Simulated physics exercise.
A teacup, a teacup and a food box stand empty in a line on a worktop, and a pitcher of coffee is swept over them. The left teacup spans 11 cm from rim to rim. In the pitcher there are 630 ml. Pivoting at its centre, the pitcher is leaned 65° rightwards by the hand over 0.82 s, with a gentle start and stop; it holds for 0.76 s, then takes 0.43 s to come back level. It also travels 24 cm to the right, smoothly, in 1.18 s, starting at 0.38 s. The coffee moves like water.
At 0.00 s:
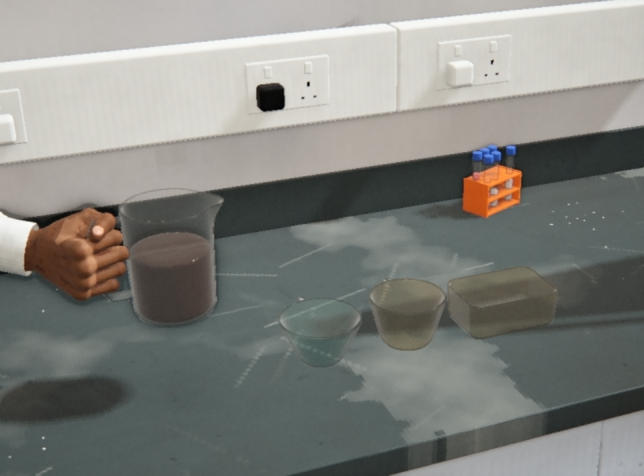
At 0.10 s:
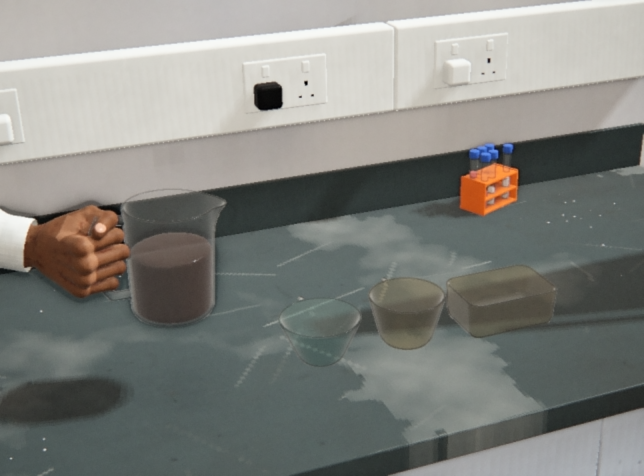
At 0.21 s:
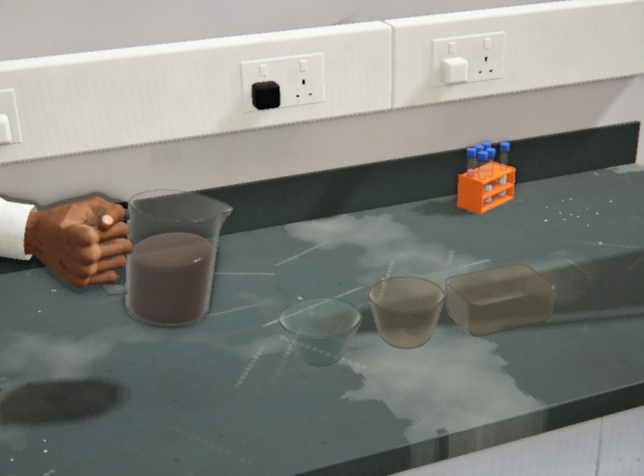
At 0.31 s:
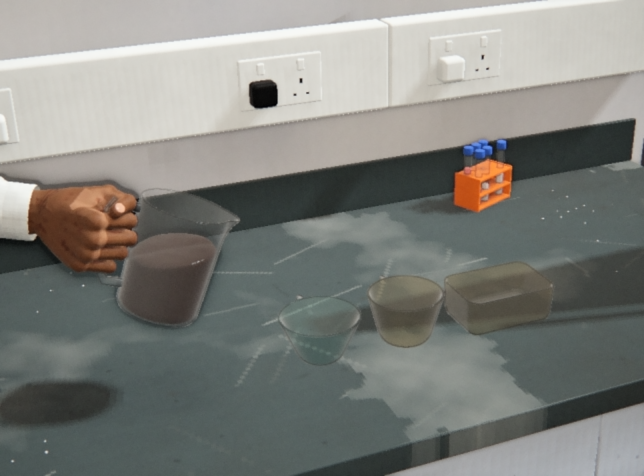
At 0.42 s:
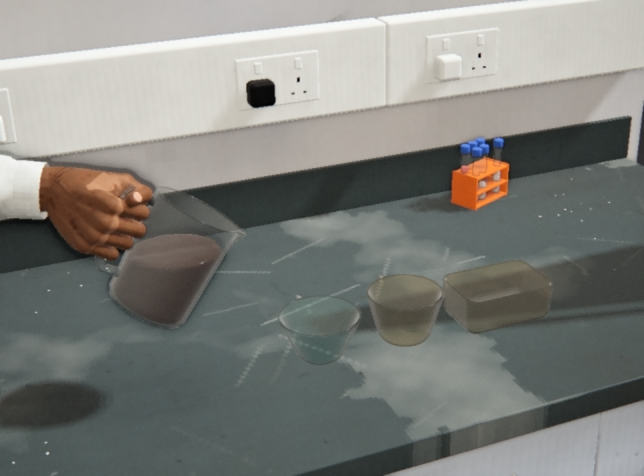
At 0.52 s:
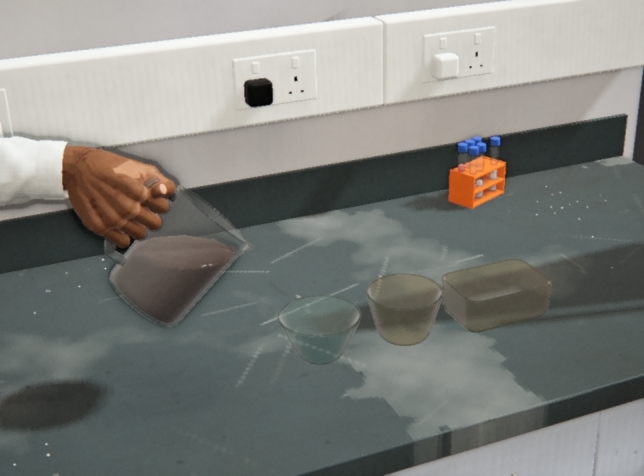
On a dark worktop below wall sockets, a hand beside a clear pitcher of brown liquid leans it steadily rightwards, the liquid shifting toward its right side, while two empty cups, an empty box and an orange tube rack stand nearby.
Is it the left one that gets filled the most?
No, the middle one gets the most.
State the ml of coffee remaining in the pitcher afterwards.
It holds about 310 ml at the end.
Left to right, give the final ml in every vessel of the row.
You'd find around 30 ml on the left, around 140 ml in the middle and around 10 ml on the right.
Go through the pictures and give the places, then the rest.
It leans 0°; its right rim is at (223, 198); the coffee meets the walls at (128, 253) and (209, 240); the left teacup's rim runs from (281, 326) to (358, 311); the middle teacup's rim runs from (372, 304) to (441, 290); the right food box's rim runs from (459, 296) to (543, 279), in the first frame.
It leans 3°; its right rim is at (225, 200); the coffee meets the walls at (128, 254) and (209, 240), in the second frame.
It leans 10°; its right rim is at (232, 207); the coffee meets the walls at (129, 256) and (211, 241), in the third frame.
It leans 21°; its right rim is at (239, 217); the coffee meets the walls at (129, 256) and (214, 241), in the fourth frame.
It leans 33°; its right rim is at (245, 232); the coffee meets the walls at (120, 268) and (219, 242), in the fifth frame.
It leans 46°; its right rim is at (253, 246); the coffee meets the walls at (116, 270) and (233, 246), in the sixth frame.
By 0.93 s the tilt is 65° and from the left they hold 35 ml, 0 ml, 0 ml, the pitcher 535 ml, and 0 ml is on the worktop.
By 1.23 s the tilt is 65° and from the left they hold 30 ml, 80 ml, 0 ml, the pitcher 425 ml, and 40 ml is on the worktop.
By 1.54 s the tilt is 65° and from the left they hold 30 ml, 135 ml, 5 ml, the pitcher 340 ml, and 85 ml is on the worktop.
By 1.88 s the tilt is 13° and from the left they hold 30 ml, 135 ml, 10 ml, the pitcher 310 ml, and 145 ml is on the worktop.
At rest from the left they hold 30 ml, 135 ml, 10 ml, the pitcher 310 ml, and 150 ml is on the worktop.
